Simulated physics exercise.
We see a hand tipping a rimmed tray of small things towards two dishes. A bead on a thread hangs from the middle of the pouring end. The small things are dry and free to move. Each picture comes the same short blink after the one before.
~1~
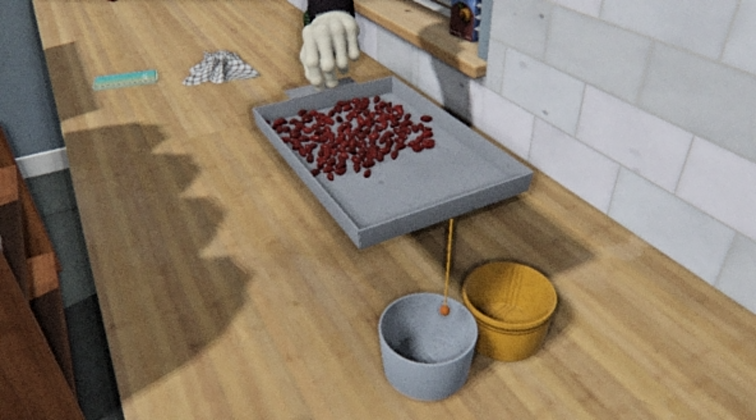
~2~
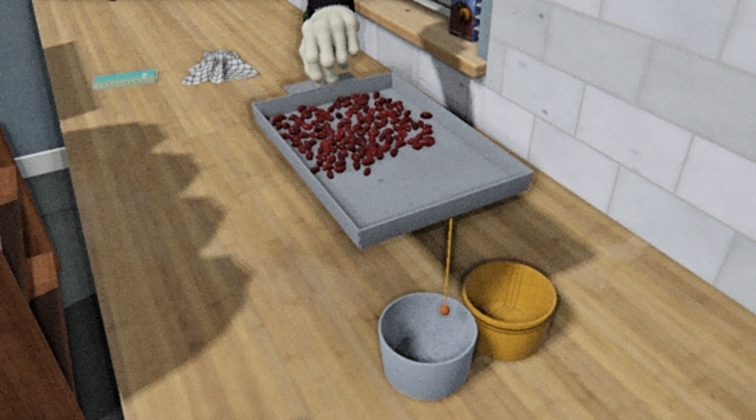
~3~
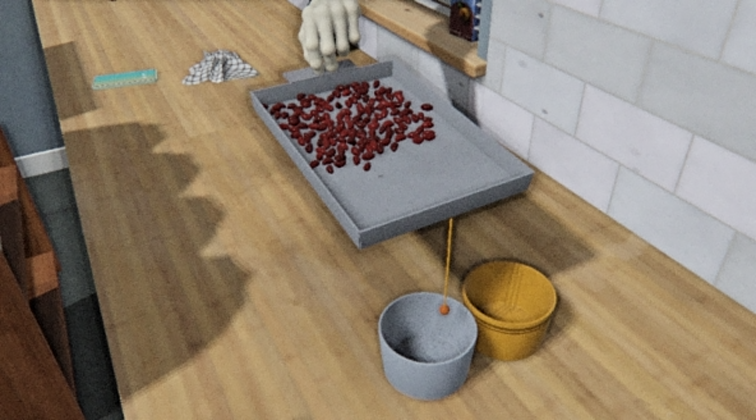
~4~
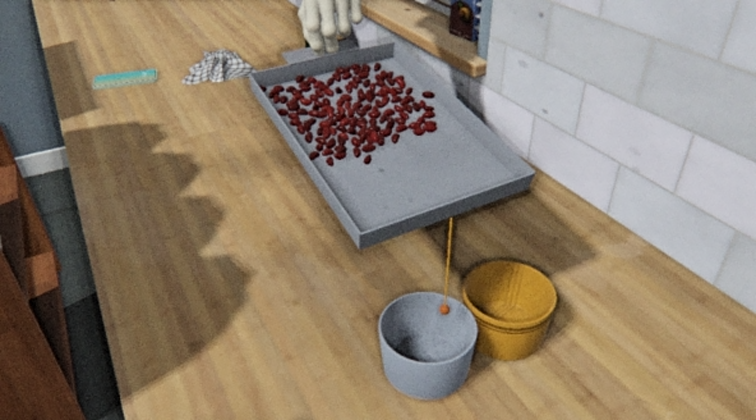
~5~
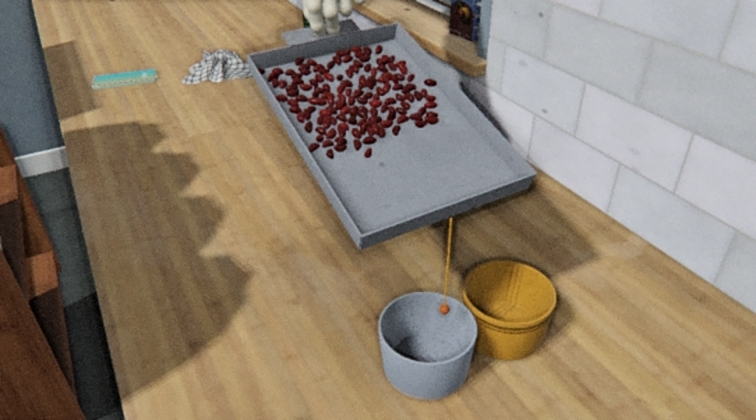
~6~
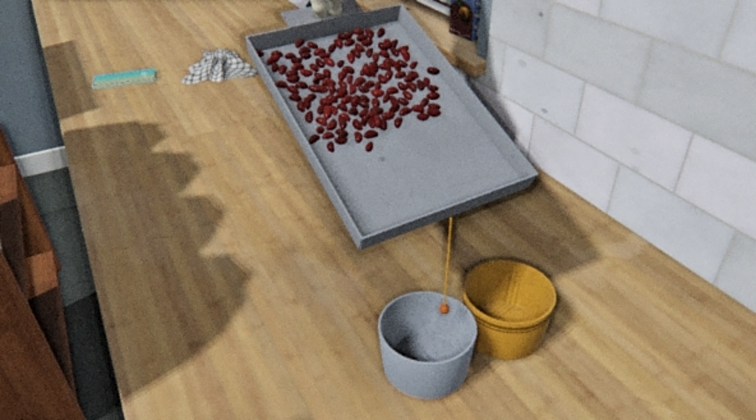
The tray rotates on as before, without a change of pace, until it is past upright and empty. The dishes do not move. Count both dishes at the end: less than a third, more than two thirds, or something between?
They take under a third between them.
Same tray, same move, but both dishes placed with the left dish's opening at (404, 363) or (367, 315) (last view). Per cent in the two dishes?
The first gives 70 %, the second 0 %.
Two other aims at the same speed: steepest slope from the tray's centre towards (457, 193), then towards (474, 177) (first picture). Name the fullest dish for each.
The first try: The dish on the right. The second: The right one.
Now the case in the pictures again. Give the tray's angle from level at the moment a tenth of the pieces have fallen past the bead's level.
Near 80 degrees.
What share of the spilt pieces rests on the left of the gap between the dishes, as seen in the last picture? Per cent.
Close to 40 per cent.
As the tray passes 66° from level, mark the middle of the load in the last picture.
Around (426, 205).
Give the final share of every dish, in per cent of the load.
For the left dish some 10 %, for the right dish some 0 %.
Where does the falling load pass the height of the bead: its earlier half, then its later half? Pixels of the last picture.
At about (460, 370), then at (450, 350).
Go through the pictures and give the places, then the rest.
The first frame shows corners of the pouring end at (360, 229) and (530, 172), level; middle of the load at (351, 137), kidney beans; left dish at (454, 377); right dish at (536, 338); bead on its thread at (445, 310).
The second frame shows corners of the pouring end at (360, 229) and (530, 171), level; middle of the load at (351, 134).
The third frame shows corners of the pouring end at (360, 230) and (531, 171), tipped barely, level across its low end; middle of the load at (351, 125).
The fourth frame shows corners of the pouring end at (361, 232) and (533, 172), tipped a little, level across its low end; middle of the load at (351, 113).
The fifth frame shows corners of the pouring end at (362, 234) and (534, 172), tipped clearly, level across its low end; middle of the load at (352, 101).
The sixth frame shows corners of the pouring end at (363, 236) and (535, 173), tipped clearly, level across its low end; middle of the load at (353, 89); left dish at (453, 375); right dish at (536, 336).
Soon, tray tipped steeply; nearly all on the tray; a small part in the air.
A while on, tray tipped past a quarter turn; about two thirds on the tray; a stray few in the left dish; a stray few in the right dish; about a third outside both; a small part in the air.
Towards the end, tray tipped past a quarter turn; a small part in the left dish; a stray few in the right dish; most outside both.
Finally, tray tipped past a quarter turn; a small part in the left dish; a stray few in the right dish; most outside both.
